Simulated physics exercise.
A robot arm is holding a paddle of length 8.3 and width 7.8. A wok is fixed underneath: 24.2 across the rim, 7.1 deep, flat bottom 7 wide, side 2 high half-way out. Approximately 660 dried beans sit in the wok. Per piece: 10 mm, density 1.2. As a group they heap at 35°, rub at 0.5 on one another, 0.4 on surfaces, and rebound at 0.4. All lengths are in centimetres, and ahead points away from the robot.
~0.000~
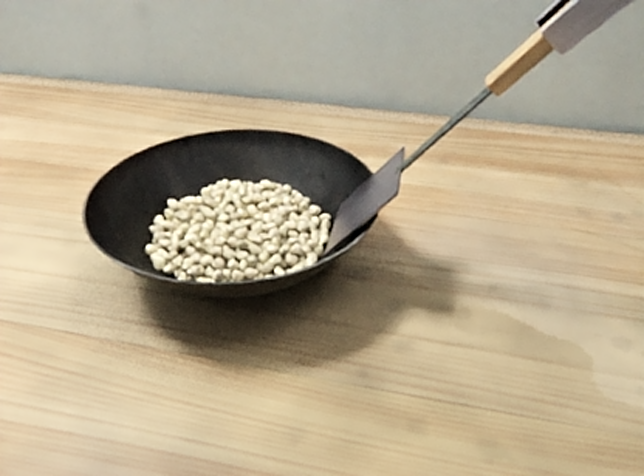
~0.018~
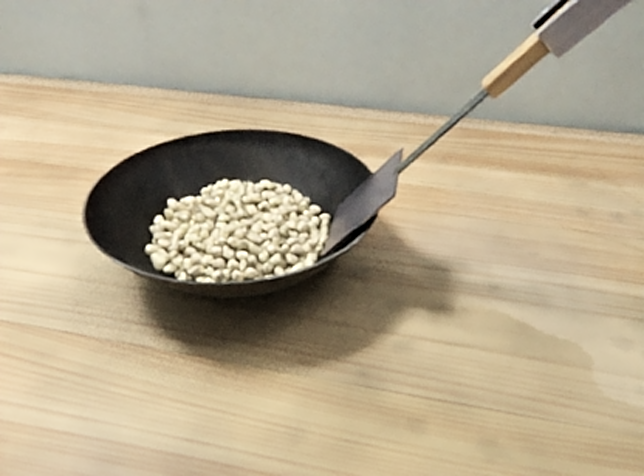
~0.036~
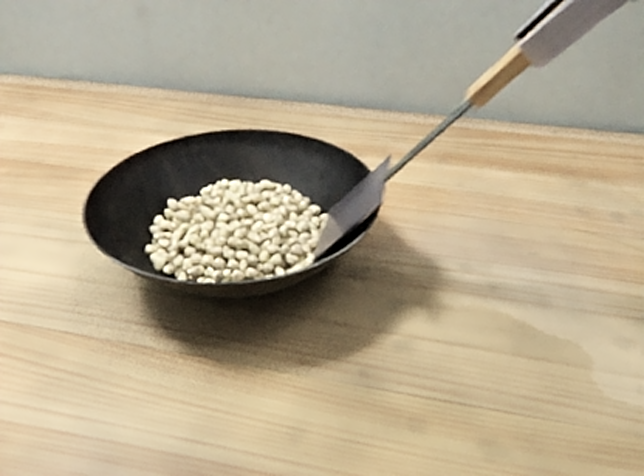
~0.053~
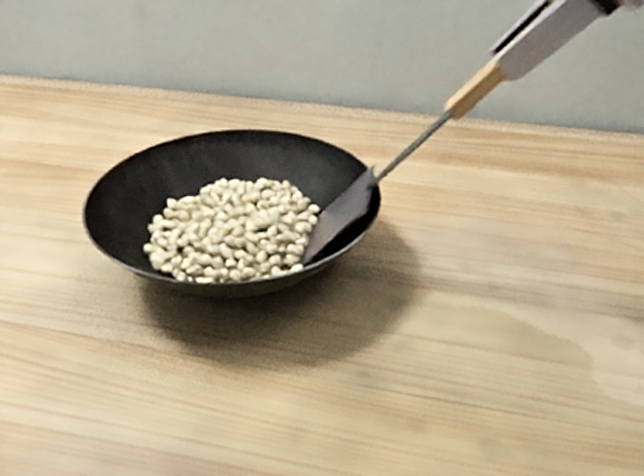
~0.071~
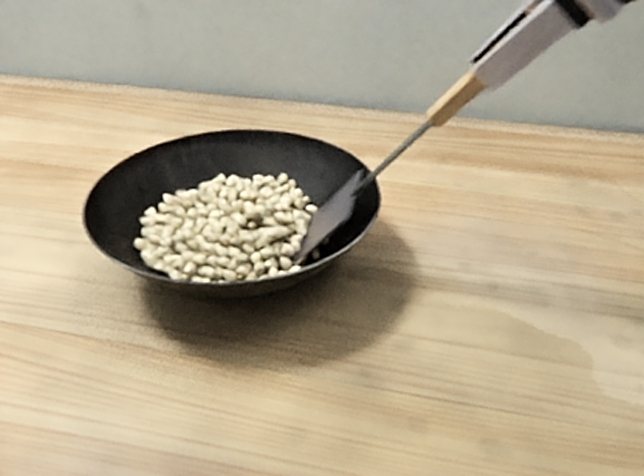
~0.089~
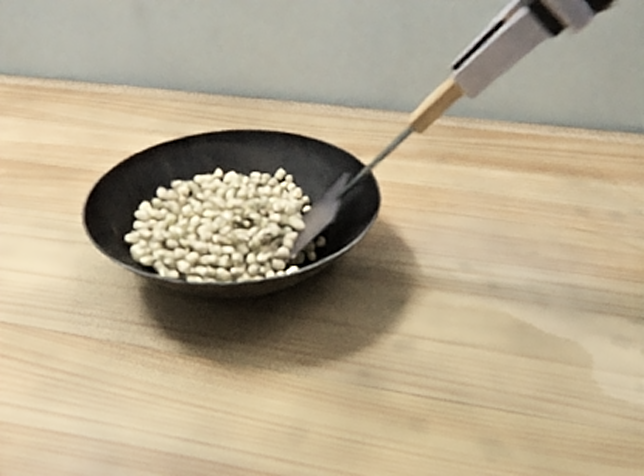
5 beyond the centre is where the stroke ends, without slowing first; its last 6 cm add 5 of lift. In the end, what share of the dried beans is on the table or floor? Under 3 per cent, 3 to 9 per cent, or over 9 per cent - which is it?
It is over 9 per cent.
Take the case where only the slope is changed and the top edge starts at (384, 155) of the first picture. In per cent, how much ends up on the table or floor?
I'd estimate close to 10 per cent.
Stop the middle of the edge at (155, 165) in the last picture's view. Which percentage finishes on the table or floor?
Something near 30 in a hundred.
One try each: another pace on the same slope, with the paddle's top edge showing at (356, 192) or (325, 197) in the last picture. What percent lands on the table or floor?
Some 0 and 20 per cent.
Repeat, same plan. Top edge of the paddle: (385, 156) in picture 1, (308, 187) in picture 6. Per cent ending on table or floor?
Off the vessel, on the table or floor: Some 20 percent.
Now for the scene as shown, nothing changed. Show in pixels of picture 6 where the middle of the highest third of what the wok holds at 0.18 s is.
It is centred close to (175, 196).
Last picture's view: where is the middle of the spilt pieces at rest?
Near (41, 229) in the last picture.
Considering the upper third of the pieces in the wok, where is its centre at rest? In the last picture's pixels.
Close to pixel (158, 197).
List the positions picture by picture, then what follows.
The first picture shows paddle top edge at (402, 168), sloping 52°; upper third of the load around (240, 224), from x 150 to 325, top at y 185; 664 in the wok.
The second picture shows paddle top edge at (399, 170), sloping 52°; upper third of the load around (240, 224), from x 150 to 325, top at y 185.
The third picture shows paddle top edge at (387, 177), sloping 52°; upper third of the load around (240, 224), from x 150 to 325, top at y 185.
The fourth picture shows paddle top edge at (370, 186), sloping 52°; upper third of the load around (237, 222), from x 150 to 325, top at y 185.
The fifth picture shows paddle top edge at (355, 192), sloping 52°; upper third of the load around (232, 219), from x 140 to 325, top at y 180.
The sixth picture shows paddle top edge at (340, 196), sloping 52°; upper third of the load around (216, 215), from x 130 to 320, top at y 175; 664 in the wok.
By 0.13 s, sloping 52°, highest piece 7 above the table; 664 in the wok.
By 0.18 s, sloping 52°, highest piece 8 above the table; 664 in the wok.
By 0.40 s, sloping 52°, highest piece 11 above the table; 587 in the wok, 35 on the table or floor, 42 on the blade or in flight.
By 1.45 s, sloping 52°, highest piece 8 above the table; 585 in the wok, 79 on the table or floor.
Final count, 585 in the wok, 79 on the table or floor. That is 12 % on the table or floor.
